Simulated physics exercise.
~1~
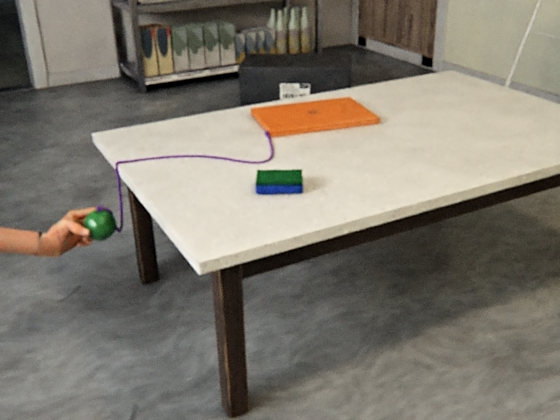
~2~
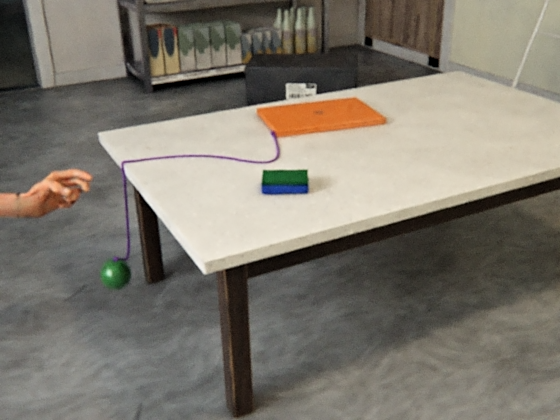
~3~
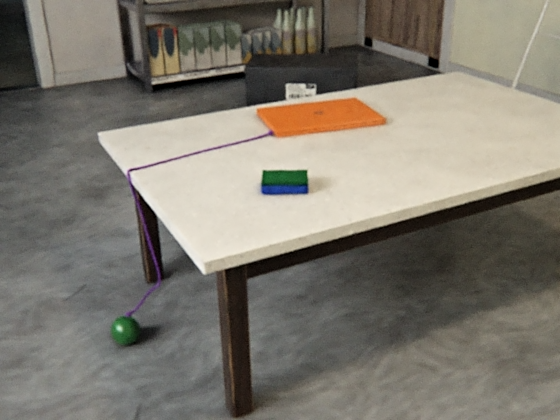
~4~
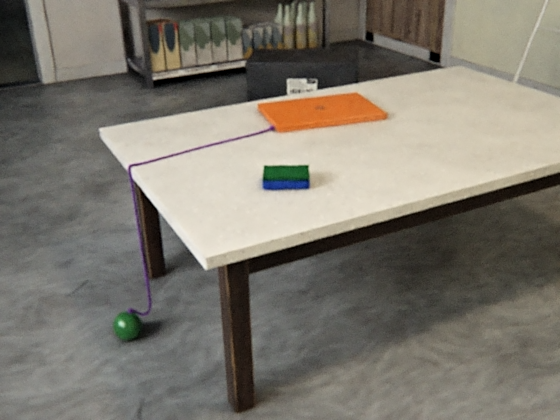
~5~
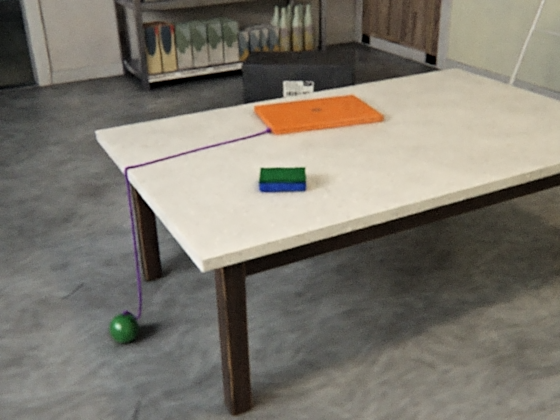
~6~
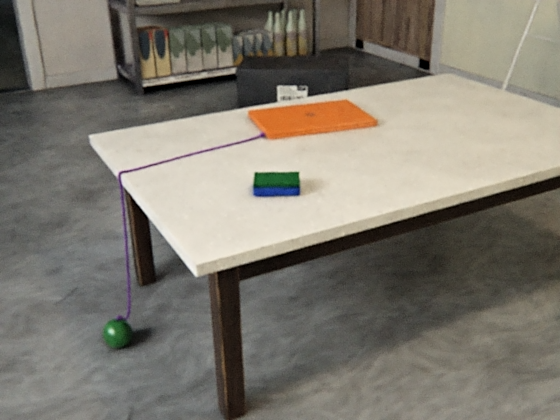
A green apple hangs off the left end of a pale table, held by a hand, with a purple string running slackly across the tabletop to an orange laptop. A green and blue sponge sits nearby on the table. The fingers let go and the hand draws back to the left as the apple drops beside the table leg. The string pulls straighter across the top while the apple reaches the gray floor. There it settles with hardly any further movement, and the laptop and sponge stay in their places on the table.
